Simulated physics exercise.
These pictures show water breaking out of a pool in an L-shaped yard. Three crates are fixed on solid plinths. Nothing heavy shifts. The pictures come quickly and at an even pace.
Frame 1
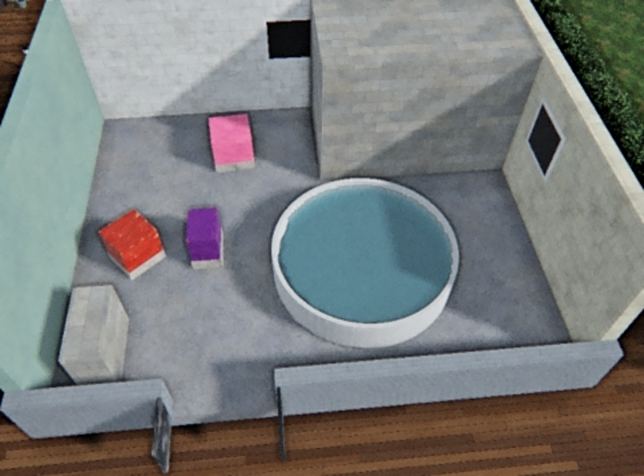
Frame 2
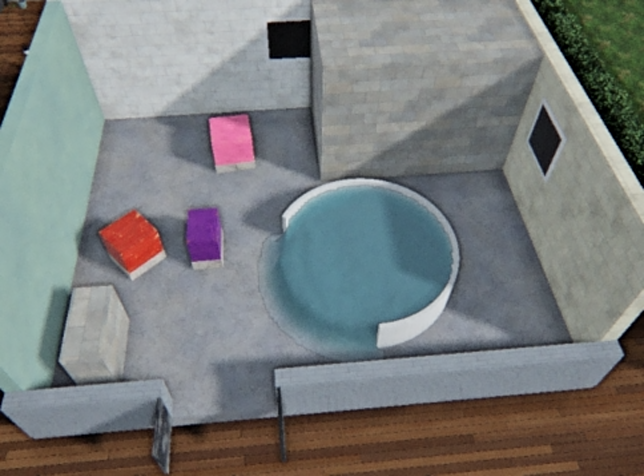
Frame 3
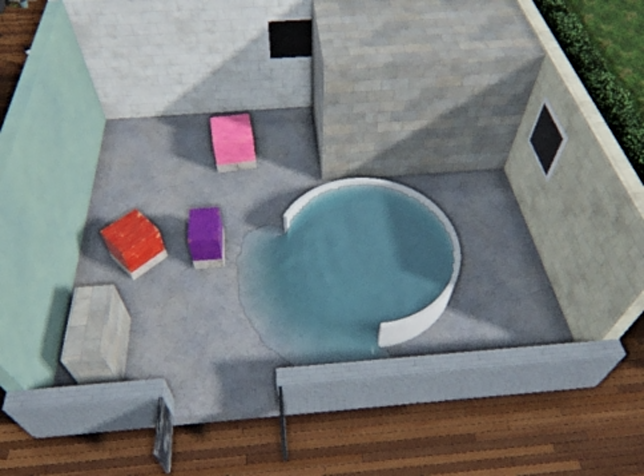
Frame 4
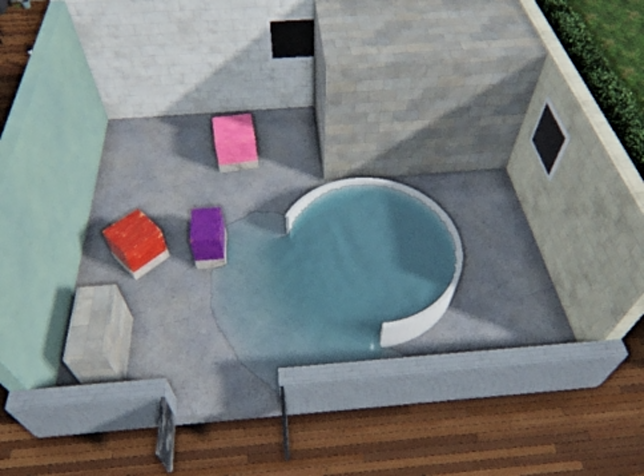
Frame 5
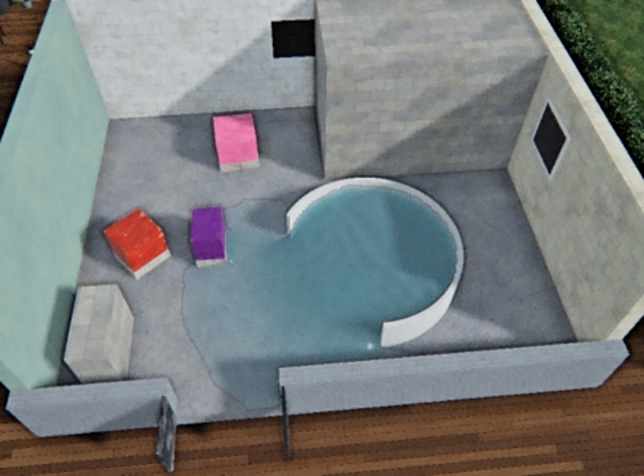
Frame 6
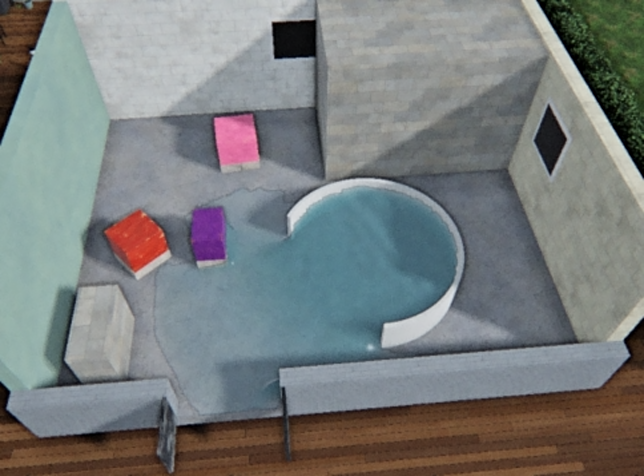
Round white pool in a walled grey yard losing its front-left wall, water pouring out and spreading left past a purple block.
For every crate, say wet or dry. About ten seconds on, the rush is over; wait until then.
In the end red crate: A wet one; pink crate: A dry one; purple crate: A wet one.
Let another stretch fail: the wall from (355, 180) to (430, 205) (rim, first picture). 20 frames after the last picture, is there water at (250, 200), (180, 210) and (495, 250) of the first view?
One by one, they turn out drenched, drenched and drenched.
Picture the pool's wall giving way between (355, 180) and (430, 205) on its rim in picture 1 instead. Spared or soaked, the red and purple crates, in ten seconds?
Well, the red crate is never reached, and the purple crate is never reached as well.
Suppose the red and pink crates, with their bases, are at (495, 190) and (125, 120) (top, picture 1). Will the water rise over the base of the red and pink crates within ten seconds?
In ten seconds the red crate is never reached and the pink crate is reached.
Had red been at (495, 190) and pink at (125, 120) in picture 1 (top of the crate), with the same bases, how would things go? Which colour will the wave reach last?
The red-painted one.
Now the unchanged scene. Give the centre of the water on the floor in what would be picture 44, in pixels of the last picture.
Roughly (229, 251).
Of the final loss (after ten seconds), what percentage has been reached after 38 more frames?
I'd say about 70 per cent.
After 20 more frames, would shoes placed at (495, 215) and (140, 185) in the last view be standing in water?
One after the other: Dry, covered.
A moment on, water covers 40 % of the floor; the red crate water round its plinth, the pink crate water round its plinth, the purple crate water round its plinth.
Next, water covers 50 % of the floor; the red crate water round its plinth, the pink crate water round its plinth, the purple crate water round its plinth.
Then, water covers 65 % of the floor; the red crate water round its plinth, the pink crate water round its plinth, the purple crate water round its plinth.
Later, water covers 90 % of the floor; the red crate water round its plinth, the pink crate water round its plinth, the purple crate water round its plinth.
In the end, water covers 100 % of the floor; the red crate was topped, the pink crate stayed above the water, the purple crate was topped.
